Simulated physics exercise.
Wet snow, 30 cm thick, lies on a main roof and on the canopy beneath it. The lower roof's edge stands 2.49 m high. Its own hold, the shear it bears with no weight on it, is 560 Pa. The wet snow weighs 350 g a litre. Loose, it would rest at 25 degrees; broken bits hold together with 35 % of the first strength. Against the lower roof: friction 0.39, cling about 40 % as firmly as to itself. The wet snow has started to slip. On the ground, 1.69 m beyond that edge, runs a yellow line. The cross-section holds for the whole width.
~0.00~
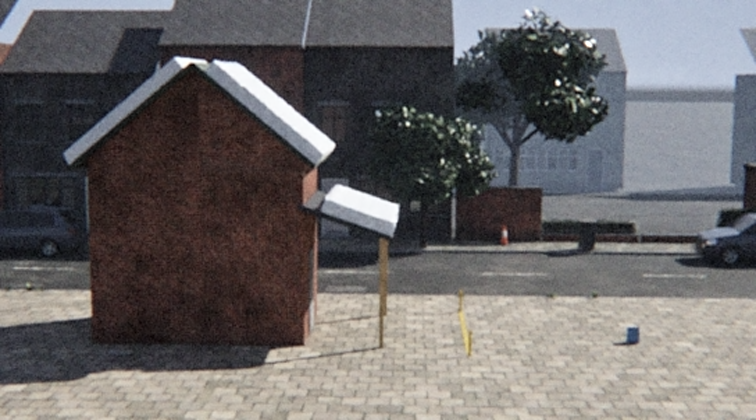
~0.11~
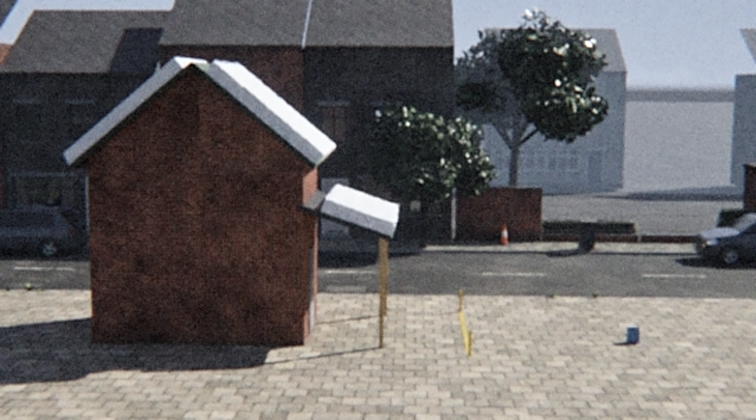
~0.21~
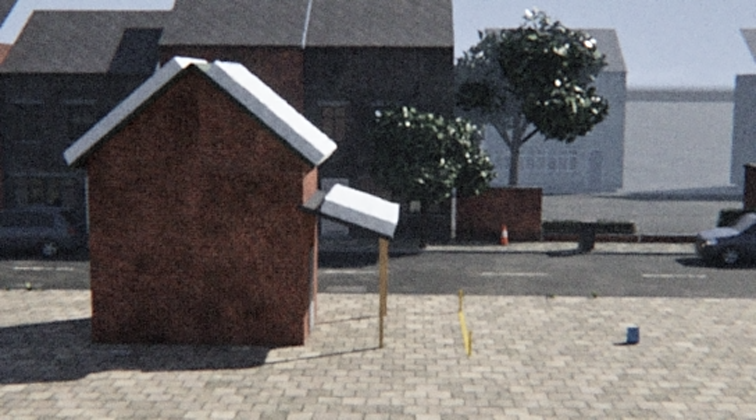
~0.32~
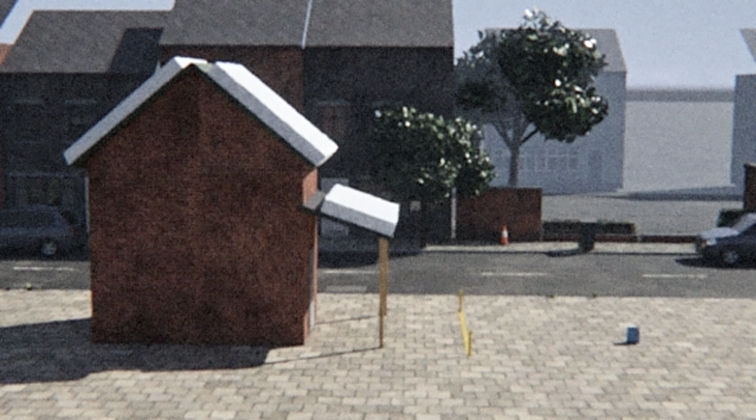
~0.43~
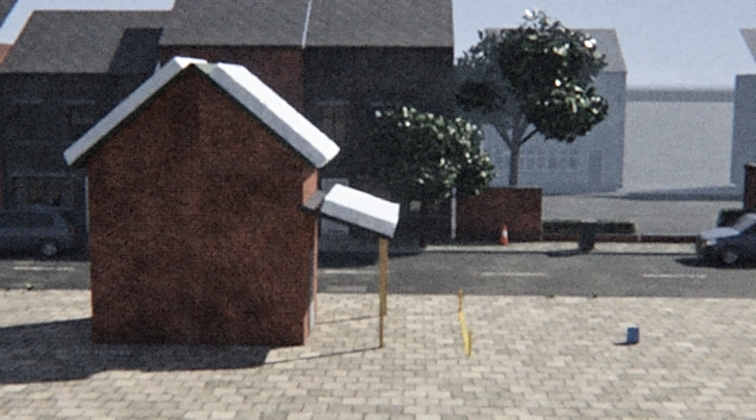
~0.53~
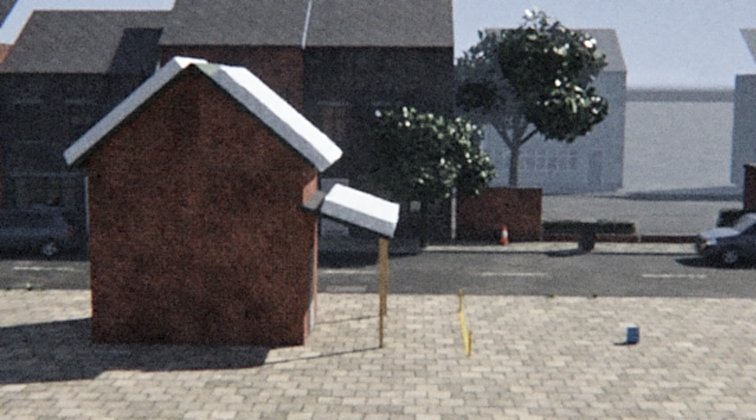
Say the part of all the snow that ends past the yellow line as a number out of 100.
It comes to some 30 %.
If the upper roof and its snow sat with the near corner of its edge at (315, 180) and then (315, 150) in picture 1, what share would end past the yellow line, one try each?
In turn about 12 %, 40 %.
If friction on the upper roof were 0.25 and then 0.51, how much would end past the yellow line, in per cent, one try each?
In that order: 50 %, 35 %.
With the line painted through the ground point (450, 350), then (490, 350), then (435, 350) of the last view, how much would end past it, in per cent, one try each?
In that order: 40 %, 20 %, 50 %.
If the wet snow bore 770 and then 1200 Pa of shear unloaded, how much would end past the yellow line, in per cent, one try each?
In turn about 16 %, 0 %.
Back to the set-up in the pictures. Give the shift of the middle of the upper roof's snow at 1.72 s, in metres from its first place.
Roughly 2.0 m.
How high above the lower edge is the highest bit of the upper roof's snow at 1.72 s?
About 2.4 m.
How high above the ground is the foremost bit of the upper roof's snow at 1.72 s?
Roughly 3.0 m.
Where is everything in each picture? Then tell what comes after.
In the first picture, leading edge of the wet snow at (316, 148).
In the second picture, leading edge of the wet snow at (317, 148), its middle shifted 7 mm.
In the third picture, leading edge of the wet snow at (318, 157), its middle shifted 2.9 cm.
In the fourth picture, leading edge of the wet snow at (319, 158), its middle shifted 6.5 cm, 2 % of it past the upper edge, in one piece.
In the fifth picture, leading edge of the wet snow at (321, 160), its middle shifted 12 cm, 4 % of it past the upper edge, in one piece.
In the sixth picture, leading edge of the wet snow at (324, 158), its middle shifted 19 cm, 6 % of it past the upper edge, cracking.
After 1.07 s, none is below the lower edge and 0 % is past the line.
After 1.72 s, none is below the lower edge and 0 % is past the line.
After 2.36 s, 12 % is below the lower edge and 0 % is past the line.
After 3.00 s, 62 % is below the lower edge and 13 % is past the line.
After 4.60 s, at the end, 74 % is below the lower edge and 30 % is past the line.
